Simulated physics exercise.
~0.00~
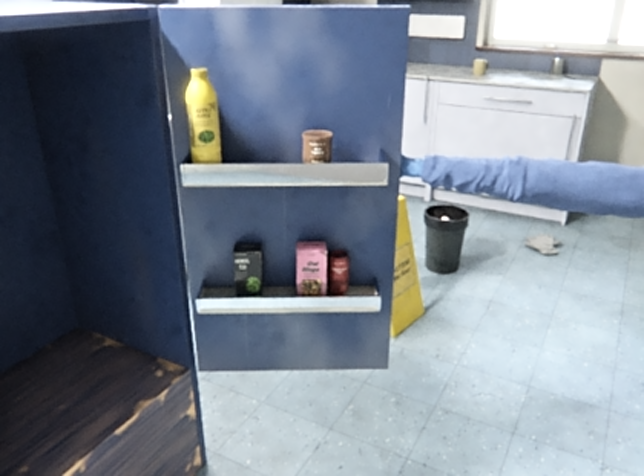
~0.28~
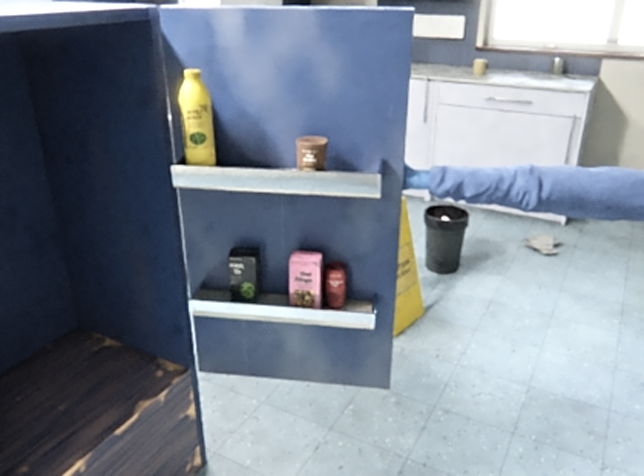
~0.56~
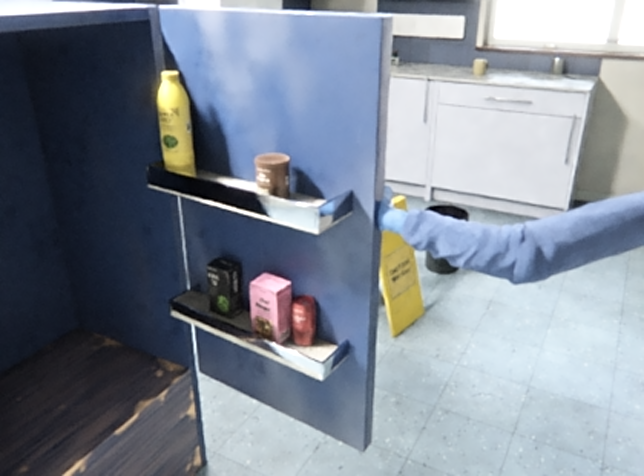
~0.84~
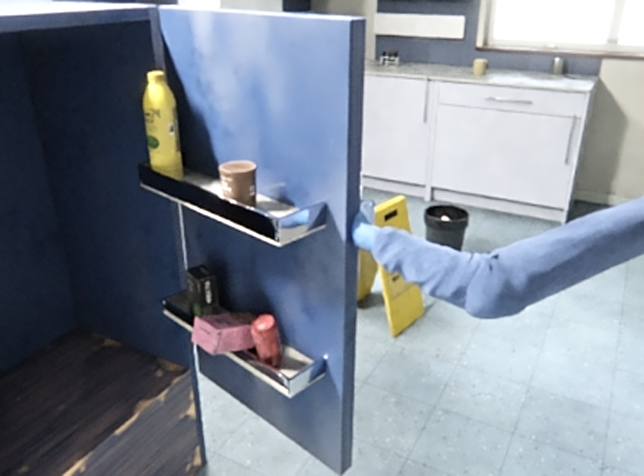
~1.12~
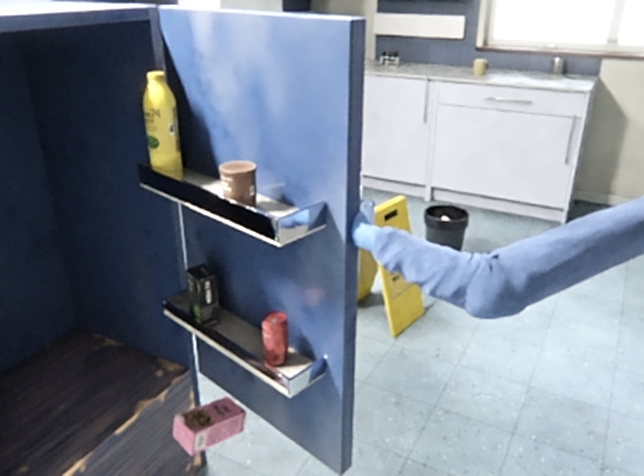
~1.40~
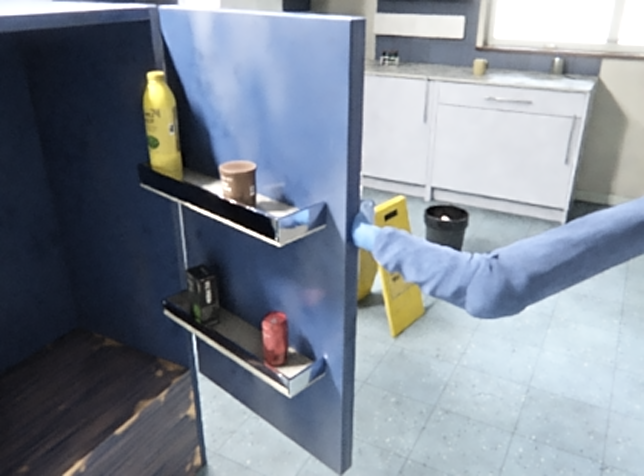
A dark blue locker door, with a yellow bottle and a brown tin on its upper rack and a black carton, a pink carton and a red can on the lower one, starts out wide open. A blue-sleeved, gloved arm at the right has its hand at the door's edge as the door swings toward the viewer, slowly at first, then faster. The door stops partway, still open, and the pink carton tips over the lower rail while the red can leans. The pink carton drops below the rack and out of sight as the can settles upright. The other four items remain standing on their racks.
